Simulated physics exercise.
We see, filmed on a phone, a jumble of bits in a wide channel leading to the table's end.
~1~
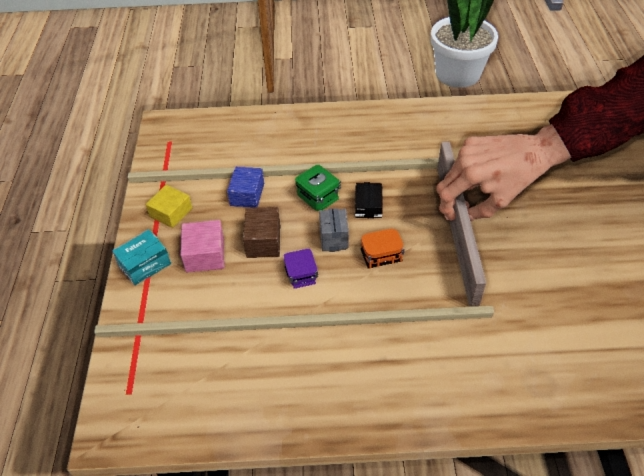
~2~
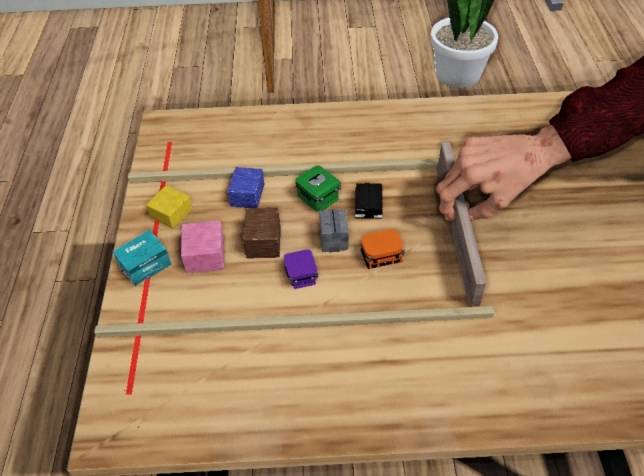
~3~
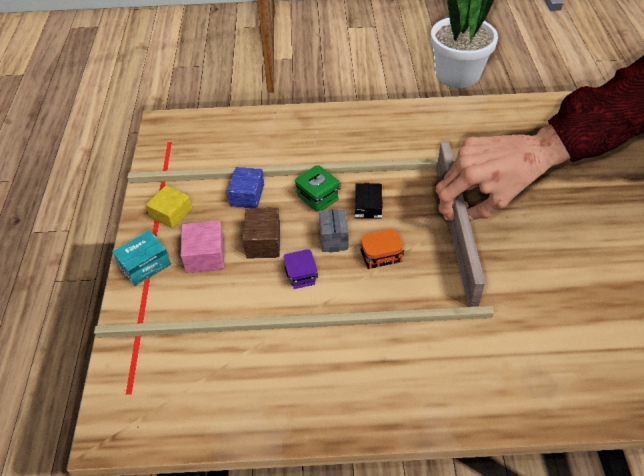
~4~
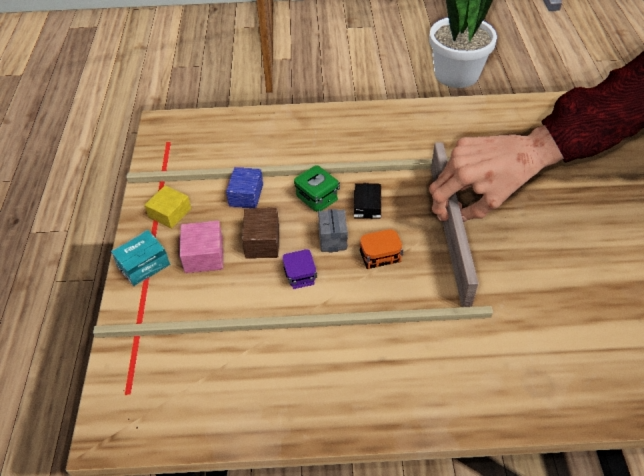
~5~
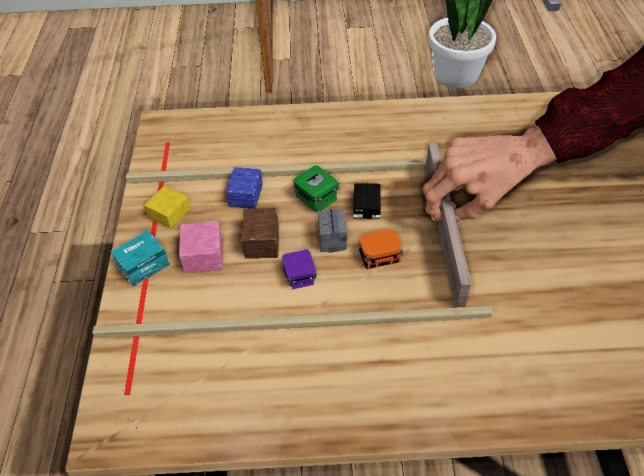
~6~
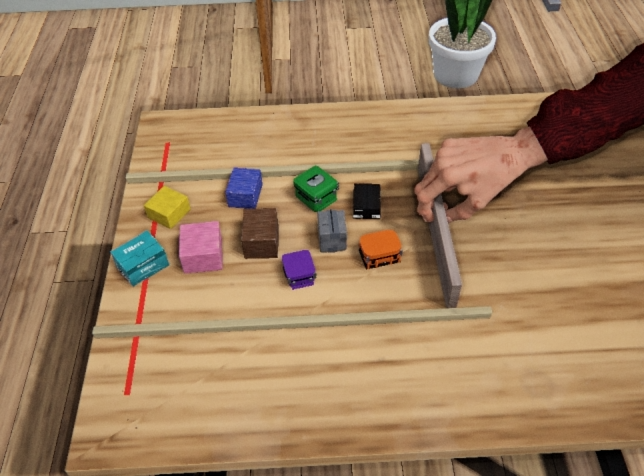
On a light wooden table above a plank floor, seen from above at an angle, two pale strips edge a wide channel crossed by a red line at left. Turquoise and yellow blocks sit by the line, with pink, blue, brown, green, purple, grey, black and orange pieces to their right. A dark-sleeved hand holds a grey board still, then slides it slightly left, while the pieces stay put.
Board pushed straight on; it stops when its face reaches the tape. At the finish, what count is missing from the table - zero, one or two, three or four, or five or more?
Missing: Five or more.
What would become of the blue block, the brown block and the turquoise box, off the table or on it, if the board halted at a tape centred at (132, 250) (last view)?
In order, the blue block goes off the edge, then the brown block goes off the edge, then the turquoise box goes off the edge.
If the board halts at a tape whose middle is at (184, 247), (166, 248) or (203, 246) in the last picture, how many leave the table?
Going through them in order, you'd see 3, 3 and 1.
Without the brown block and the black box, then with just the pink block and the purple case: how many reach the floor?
You'd get 4 in the first case and 4 in the second one.
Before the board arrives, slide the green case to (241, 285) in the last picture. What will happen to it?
From that start, the object then is safe.
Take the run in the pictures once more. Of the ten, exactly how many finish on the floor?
Tally: 6.
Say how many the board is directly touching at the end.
The count in contact is 4.
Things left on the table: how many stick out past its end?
The tally is 0.
Soon after, none off yet; turquoise box at rest near (140, 258); yellow block at rest near (168, 207); pink block at rest near (201, 247).
After that, none off yet; turquoise box displaced about its own width near (102, 265); yellow block displaced a little near (155, 214); pink block displaced about its own width near (147, 262).
In the end, the number that fall off is five or more; gone, green case, brown block, blue block, pink block, yellow block and turquoise box.
